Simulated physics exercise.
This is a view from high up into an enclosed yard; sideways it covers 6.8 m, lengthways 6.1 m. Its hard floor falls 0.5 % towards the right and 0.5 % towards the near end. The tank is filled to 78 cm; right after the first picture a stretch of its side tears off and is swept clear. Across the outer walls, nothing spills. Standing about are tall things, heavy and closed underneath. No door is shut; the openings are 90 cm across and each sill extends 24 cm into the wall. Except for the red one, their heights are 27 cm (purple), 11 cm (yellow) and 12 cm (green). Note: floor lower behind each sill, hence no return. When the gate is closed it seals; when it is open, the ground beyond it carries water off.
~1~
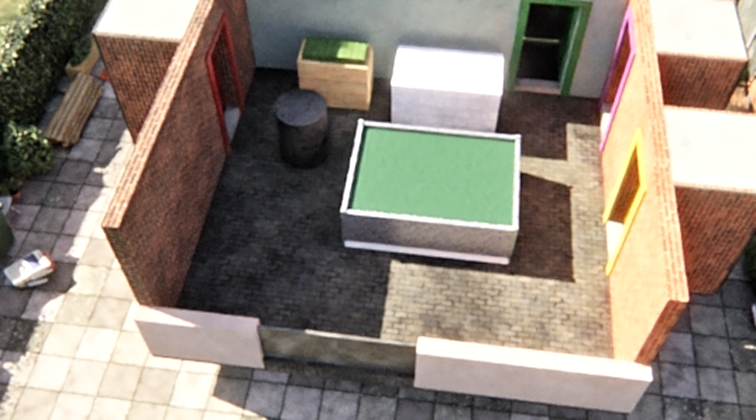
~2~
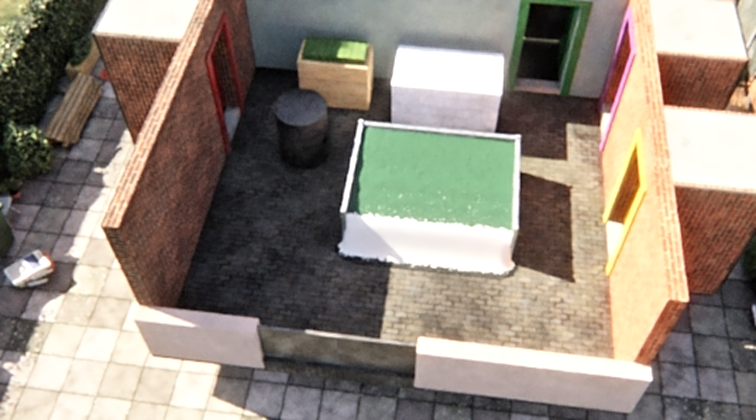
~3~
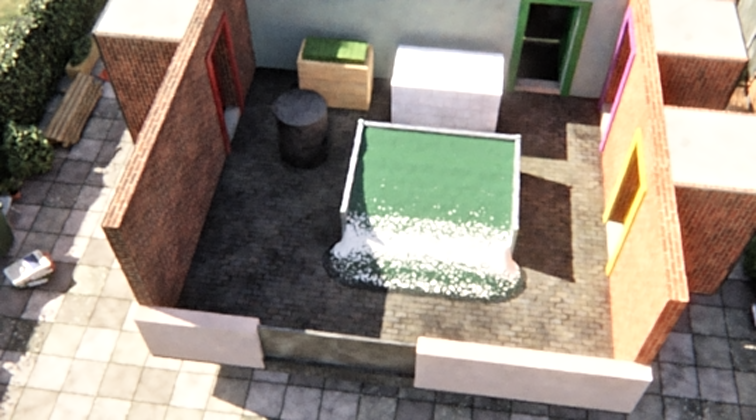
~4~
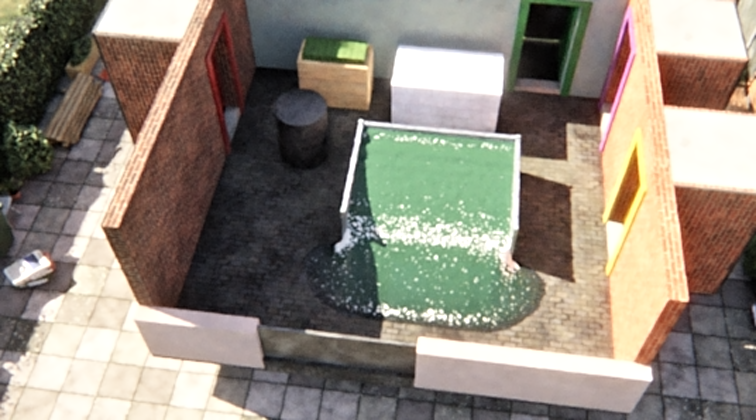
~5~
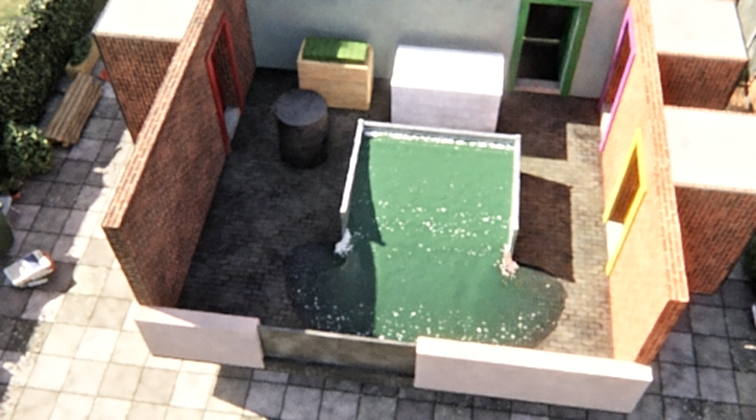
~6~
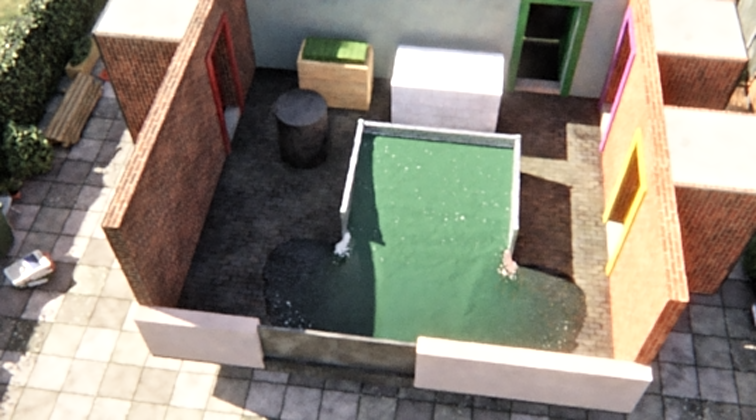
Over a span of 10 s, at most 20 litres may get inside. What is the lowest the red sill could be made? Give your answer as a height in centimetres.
Around 9 cm high.
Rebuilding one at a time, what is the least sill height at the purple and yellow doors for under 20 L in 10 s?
About 14.0 cm at purple and about 9.5 cm at yellow.
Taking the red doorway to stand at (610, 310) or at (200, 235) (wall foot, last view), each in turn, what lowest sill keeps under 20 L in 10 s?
About 26 cm for the first and 15 cm for the second.
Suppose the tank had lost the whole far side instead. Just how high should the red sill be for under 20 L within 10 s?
With that break, close to 28 cm.
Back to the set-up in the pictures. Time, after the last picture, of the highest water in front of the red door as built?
Around 8.0 s.
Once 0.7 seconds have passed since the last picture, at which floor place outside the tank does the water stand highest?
Around (413, 364).
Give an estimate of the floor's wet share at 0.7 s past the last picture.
About 30 per cent.
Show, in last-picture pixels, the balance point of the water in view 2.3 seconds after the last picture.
Centre of mass: About (411, 283) px.
Then, 0.7 s after the last picture water covers 30 % of the floor, deepest (56 cm) near (413, 364); it has not reached the red door.
Then, 2.3 s after the last picture water covers 60 % of the floor, deepest (42 cm) near (608, 388); it has not reached the red door.
Then, 9.3 s after the last picture water covers 95 % of the floor, deepest (18 cm) near (378, 152); 11 cm at the red door, 0 litres in over its 20 cm sill.
At the red door as built, the water peaked near 13 cm, 8.1 s after the last picture.
Run again over the same 10 s with other heights there, 34 litres in over 7.5 cm, 11 litres over 10 cm. The limit of 20 litres is kept from about 9 cm up.
